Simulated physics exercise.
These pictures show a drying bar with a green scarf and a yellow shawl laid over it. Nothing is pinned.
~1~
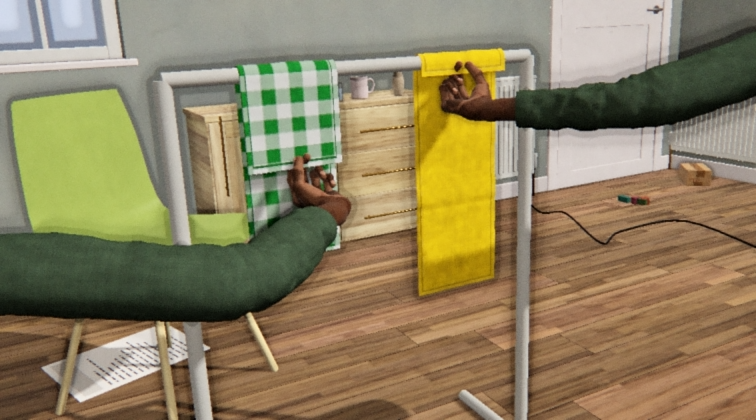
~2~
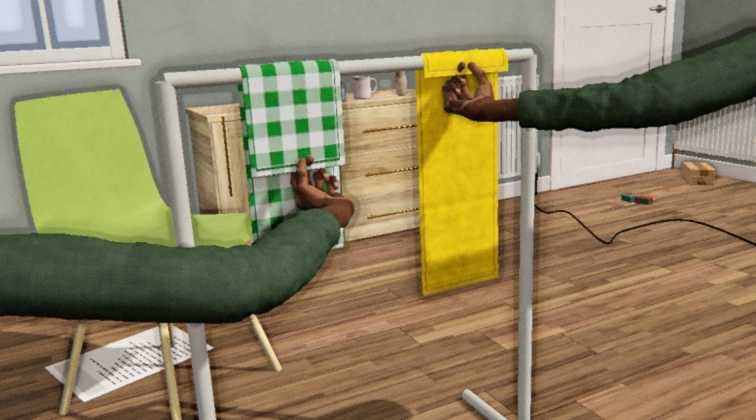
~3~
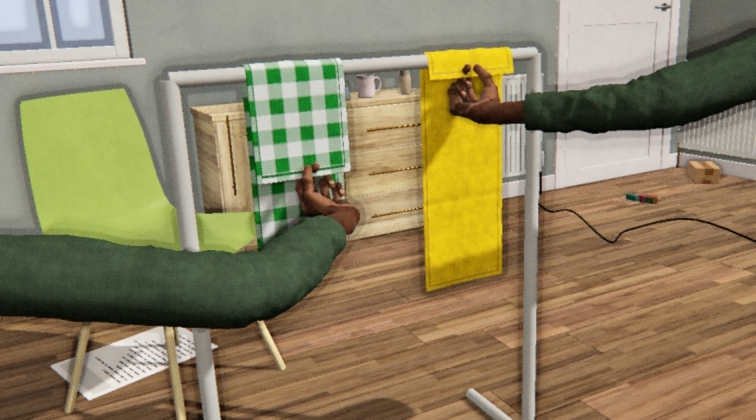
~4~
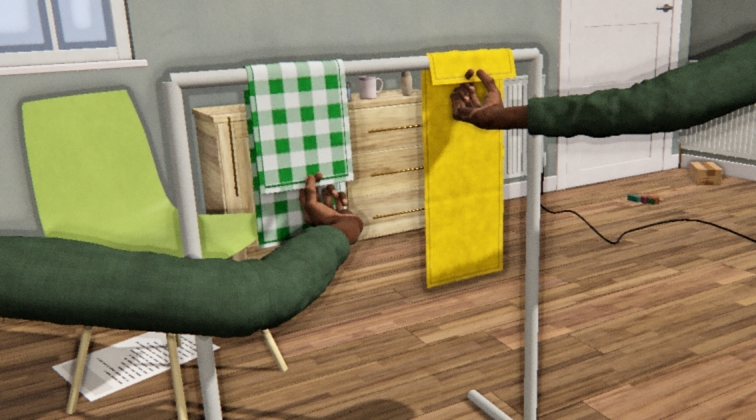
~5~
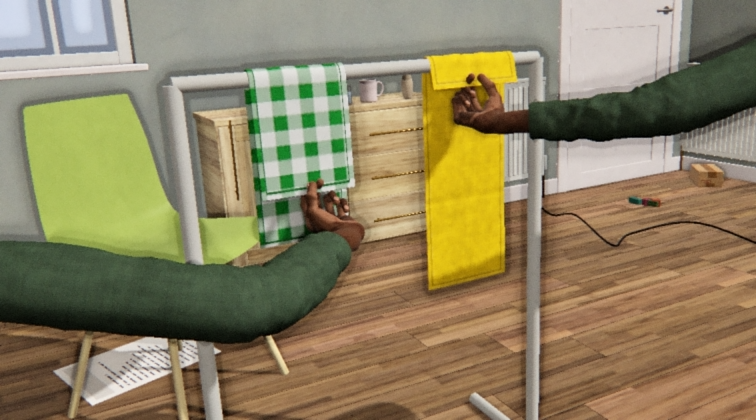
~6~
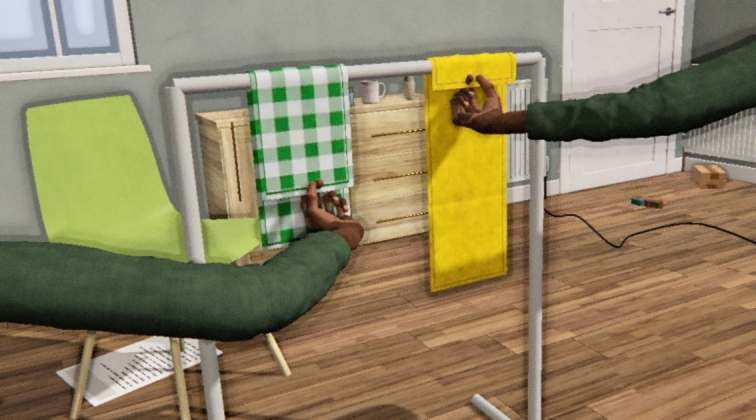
The clip opens on a green-and-white checked cloth and a yellow cloth draped over a pale bar, with a green-sleeved hand at each. The left hand draws the checked cloth's front edge down a little, while the yellow one's short front flap lengthens slightly beside the right hand.
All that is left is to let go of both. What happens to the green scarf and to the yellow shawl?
The green scarf stays on; the yellow shawl slips to the floor.
Then, 0.28 s past the final frame, scarf unmoved; shawl clear of the rail and dropping near (468, 228).
Then, 0.52 s past the final frame, scarf unmoved; shawl clear of the rail and dropping.
Then, 0.76 s past the final frame, scarf unmoved; shawl in a heap on the floor.
When it is over, scarf unmoved; shawl in a heap on the floor. The green scarf hangs there and the yellow shawl is pulled off by its long side.
